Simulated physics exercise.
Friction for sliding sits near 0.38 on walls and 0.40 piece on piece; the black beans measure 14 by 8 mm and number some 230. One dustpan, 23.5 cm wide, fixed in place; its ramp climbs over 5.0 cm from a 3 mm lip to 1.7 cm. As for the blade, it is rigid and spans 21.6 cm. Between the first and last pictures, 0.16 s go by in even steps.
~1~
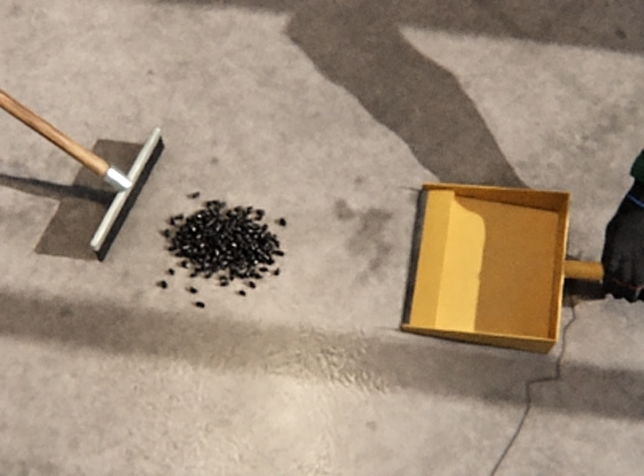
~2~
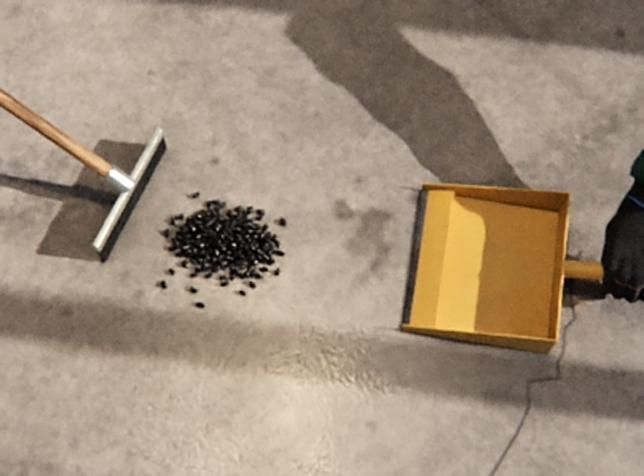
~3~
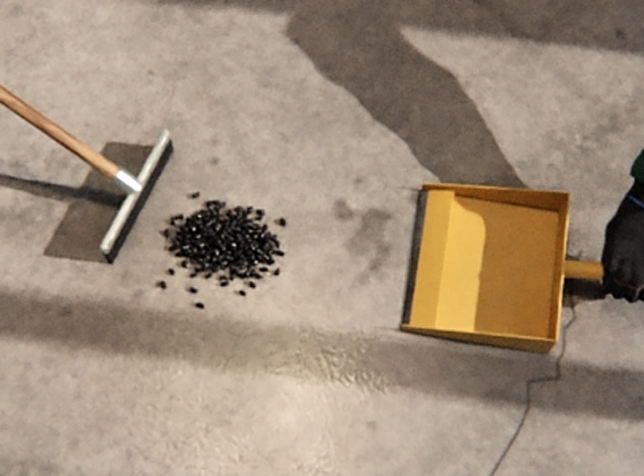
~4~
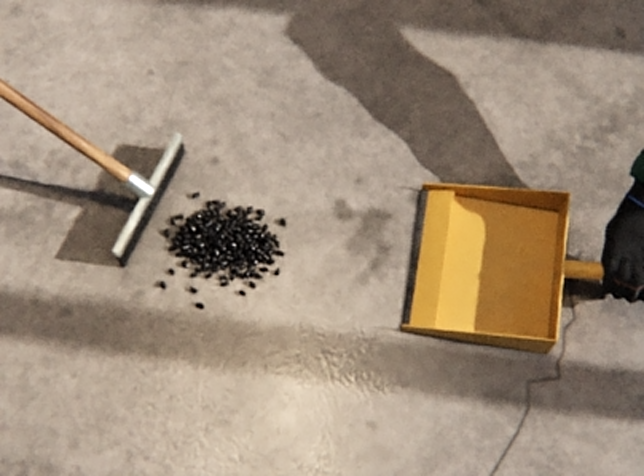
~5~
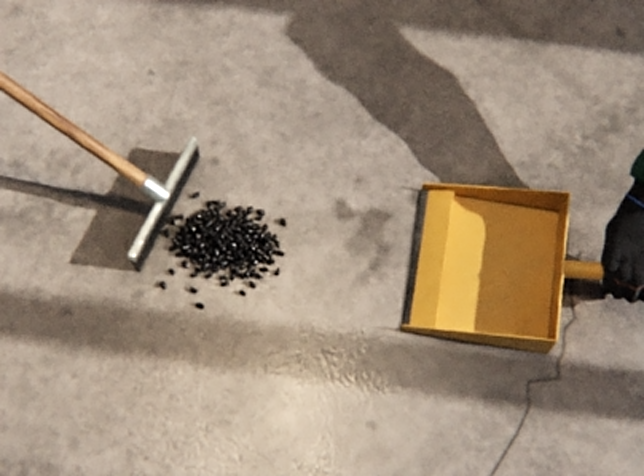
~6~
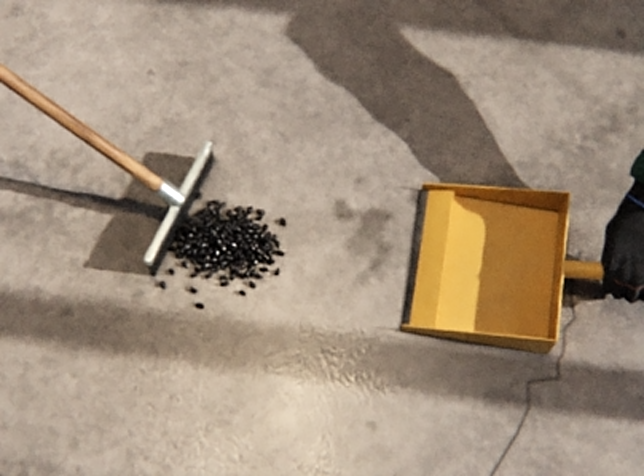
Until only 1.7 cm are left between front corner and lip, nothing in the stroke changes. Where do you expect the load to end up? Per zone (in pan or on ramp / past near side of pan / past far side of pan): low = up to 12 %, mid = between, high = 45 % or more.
Pan - mid, near side - mid, far side - low.
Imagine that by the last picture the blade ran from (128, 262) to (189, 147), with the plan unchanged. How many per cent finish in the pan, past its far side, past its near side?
Pan 20 % / far 0 % / near 40 %.
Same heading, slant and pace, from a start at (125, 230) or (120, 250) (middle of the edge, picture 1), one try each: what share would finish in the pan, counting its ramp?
The two tries give some 25 % and some 25 %.
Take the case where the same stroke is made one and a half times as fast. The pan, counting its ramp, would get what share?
About 35 %.
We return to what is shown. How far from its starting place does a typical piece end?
I'd say close to 28 cm.
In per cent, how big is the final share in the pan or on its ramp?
20 percent.
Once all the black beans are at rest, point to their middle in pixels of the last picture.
Est. centre at rest: (397, 303) px.
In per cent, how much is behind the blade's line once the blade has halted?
I'd put it near 10 in a hundred.
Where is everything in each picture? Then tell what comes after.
The first picture shows blade from (95, 247) to (157, 133), moved 0.0 cm, 0 of the pieces shifted so far; middle of the pieces at (223, 241); pan at (495, 271).
The second picture shows blade from (98, 247) to (160, 134), moved 0.4 cm, 0 of the pieces shifted so far; middle of the pieces at (223, 241).
The third picture shows blade from (105, 249) to (167, 136), moved 1.6 cm, 0 of the pieces shifted so far; middle of the pieces at (223, 241).
The fourth picture shows blade from (118, 253) to (179, 139), moved 3.6 cm, 0 of the pieces shifted so far; middle of the pieces at (223, 241).
The fifth picture shows blade from (133, 257) to (194, 143), moved 6.0 cm, 0 of the pieces shifted so far; middle of the pieces at (223, 241).
The sixth picture shows blade from (149, 262) to (209, 147), moved 8.5 cm, 15 of the pieces shifted so far; middle of the pieces at (223, 241); pan at (495, 271).
Then, 0.21 s after the last picture, middle of the blade 20 cm from the lip; 0 % over the lip, far side 0 %, near side 10 %.
Then, 0.35 s after the last picture, middle of the blade 9 cm from the lip; 0 % over the lip, far side 0 %, near side 20 %.
Then, 0.62 s after the last picture, middle of the blade 4 cm from the lip; 20 % over the lip, far side 0 %, near side 30 %.
In the end, pan 20 %, near side 30 %, far side 0 %, in front of the lip or behind the blade 50 %.
